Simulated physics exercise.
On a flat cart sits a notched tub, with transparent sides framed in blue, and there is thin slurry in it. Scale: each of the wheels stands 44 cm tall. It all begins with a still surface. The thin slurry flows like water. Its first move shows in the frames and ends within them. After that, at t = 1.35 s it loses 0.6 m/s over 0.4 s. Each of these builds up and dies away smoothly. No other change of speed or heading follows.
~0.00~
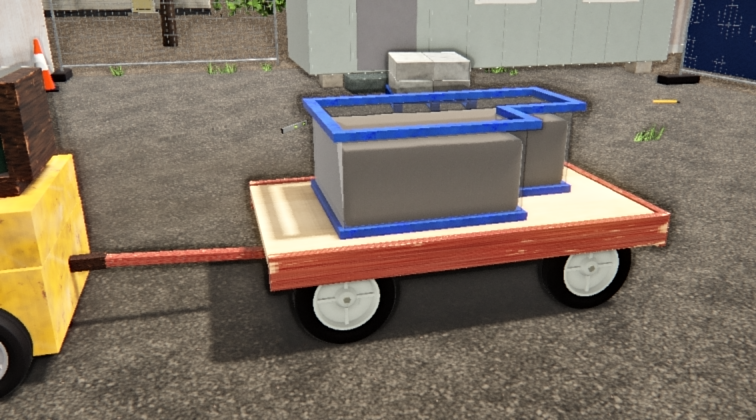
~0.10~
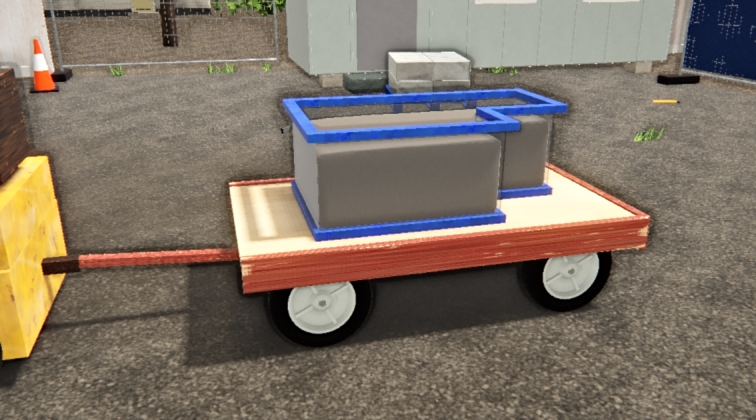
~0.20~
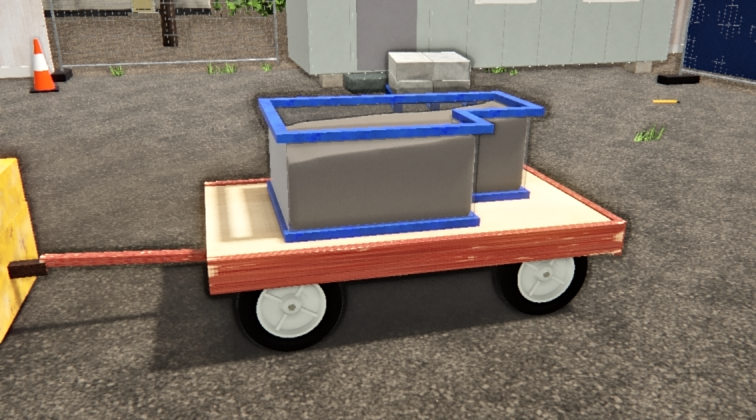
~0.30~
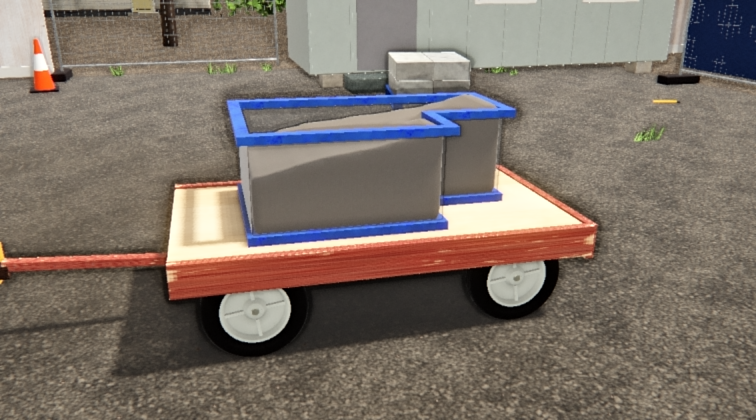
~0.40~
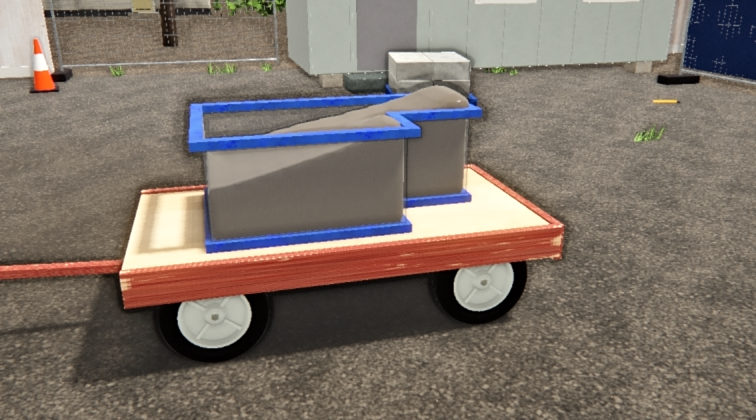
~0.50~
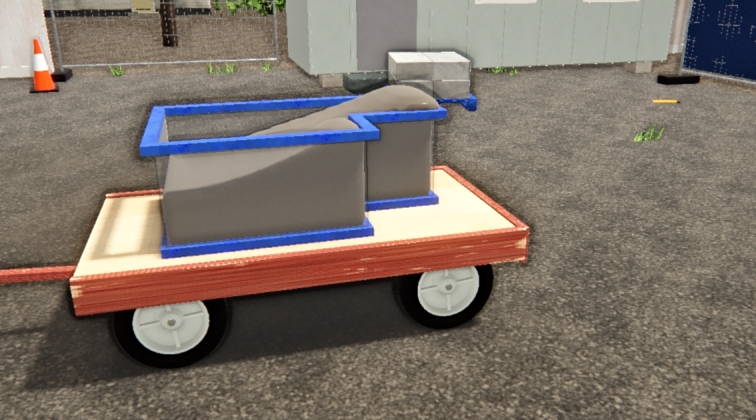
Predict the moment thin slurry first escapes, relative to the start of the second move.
The first spill: Before.
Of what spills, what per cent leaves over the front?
About 10 per cent.
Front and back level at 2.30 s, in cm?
Front 28 cm, back 38 cm.
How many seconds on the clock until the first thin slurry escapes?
Near 0.7 s.
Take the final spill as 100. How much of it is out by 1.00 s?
Some 70 per cent by then.
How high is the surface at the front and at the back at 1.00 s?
About 38 cm in front and 32 cm behind.
Then, 1.00 s in, front 38 cm, middle 30 cm, back 32 cm above the floor; the loss stands at 2 per cent, over the back and the far side.
Then, 1.60 s in, front 36 cm, middle 35 cm, back 17 cm above the floor; the loss stands at 2 per cent, over the back and the far side.
Then, 2.30 s in, front 28 cm, middle 33 cm, back 38 cm above the floor; the loss stands at 2 per cent, over the back and the far side.
Then, 4.74 s in, the loss stands at 2 per cent, over the back and the far side; the first of it left at about 0.70 s, and the second move began at 1.35 s.
